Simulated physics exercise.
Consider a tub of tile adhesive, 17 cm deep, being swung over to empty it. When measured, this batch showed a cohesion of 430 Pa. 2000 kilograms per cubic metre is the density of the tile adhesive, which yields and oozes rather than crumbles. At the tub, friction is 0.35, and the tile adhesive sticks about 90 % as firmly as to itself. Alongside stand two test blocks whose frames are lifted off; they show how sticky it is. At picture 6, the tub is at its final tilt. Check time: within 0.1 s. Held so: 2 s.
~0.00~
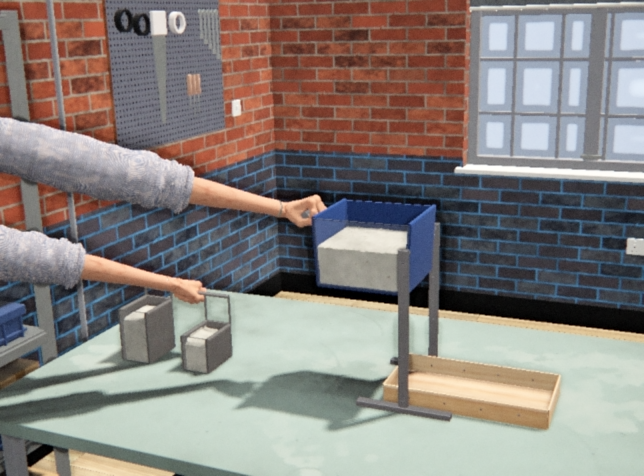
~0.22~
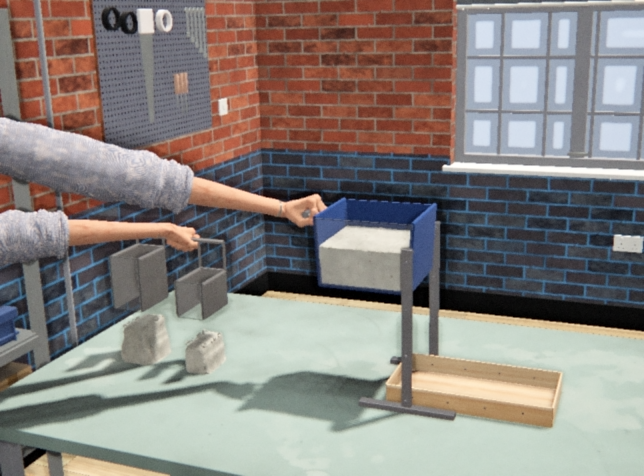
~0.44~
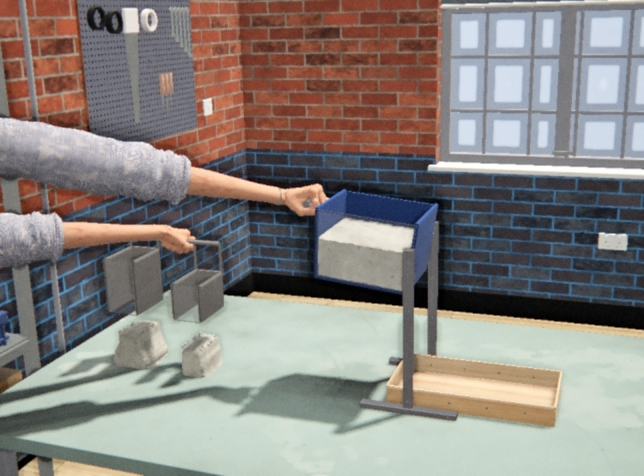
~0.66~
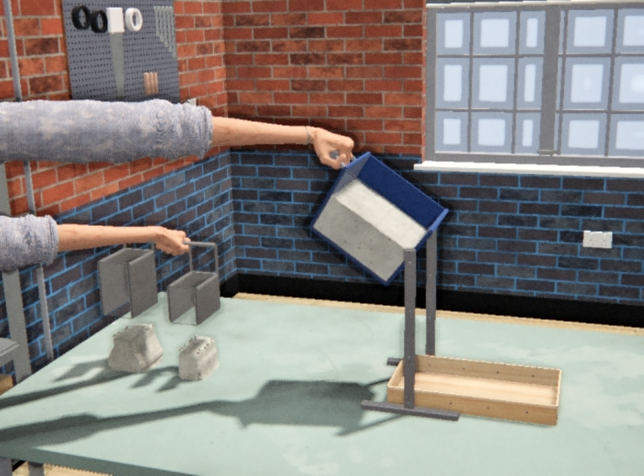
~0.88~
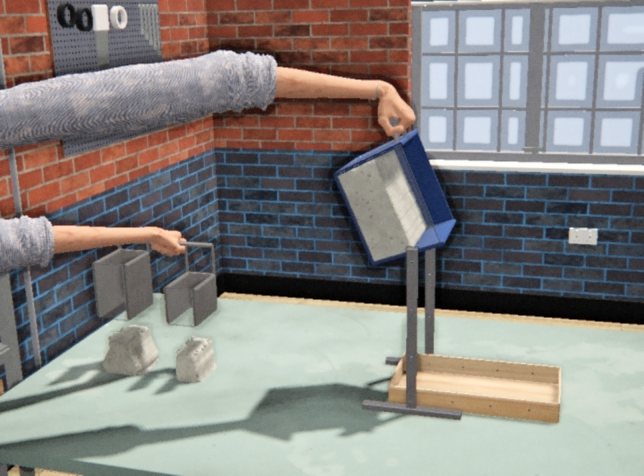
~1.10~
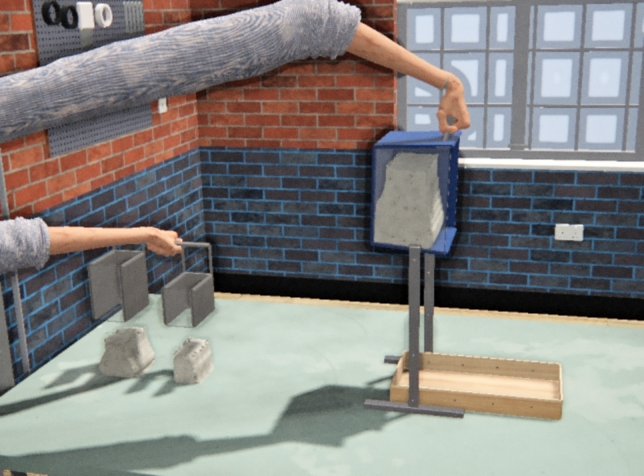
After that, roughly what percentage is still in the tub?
Roughly 48 %.
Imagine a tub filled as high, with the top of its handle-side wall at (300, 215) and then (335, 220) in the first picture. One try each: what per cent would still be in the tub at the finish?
First try 45 per cent, second try 60 per cent.
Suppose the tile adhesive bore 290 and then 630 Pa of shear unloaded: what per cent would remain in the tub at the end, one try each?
45 in a hundred, followed by 55 in a hundred.
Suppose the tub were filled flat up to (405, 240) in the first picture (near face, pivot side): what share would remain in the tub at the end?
35 %.
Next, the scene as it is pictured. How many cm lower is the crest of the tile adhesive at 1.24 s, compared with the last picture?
Around 6 cm below its level in the last picture.
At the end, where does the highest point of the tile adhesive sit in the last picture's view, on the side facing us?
It ends up highest close to (398, 212).
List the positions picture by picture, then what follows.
In the first frame, handle-side rim at (315, 218), tilt 0 degrees; highest point of the tile adhesive at (343, 248); test blocks 13 cm, 8.3 cm high (left to right).
In the second frame, handle-side rim at (316, 218), tilt 0 degrees; highest point of the tile adhesive at (345, 248); test blocks 11 cm, 8.2 cm high (left to right).
In the third frame, handle-side rim at (319, 209), tilt 6 degrees; highest point of the tile adhesive at (324, 239); test blocks 10 cm, 8.2 cm high (left to right).
In the fourth frame, handle-side rim at (347, 170), tilt 35 degrees; highest point of the tile adhesive at (336, 198); test blocks 10 cm, 8.2 cm high (left to right).
In the fifth frame, handle-side rim at (401, 146), tilt 67 degrees; highest point of the tile adhesive at (375, 163); test blocks 10 cm, 8.2 cm high (left to right).
In the sixth frame, handle-side rim at (451, 149), tilt 92 degrees; highest point of the tile adhesive at (391, 168); test blocks 10 cm, 8.2 cm high (left to right).
By 1.24 s, the tub is at 92 degrees and holds 90 %.
By 1.41 s, the tub is at 92 degrees and holds 55 %.
By 1.58 s, the tub is at 92 degrees and holds 48 %.
By 1.75 s, the tub is at 92 degrees and holds 48 %.
By 3.10 s, at the end, the tub is at 92 degrees and holds 48 %.
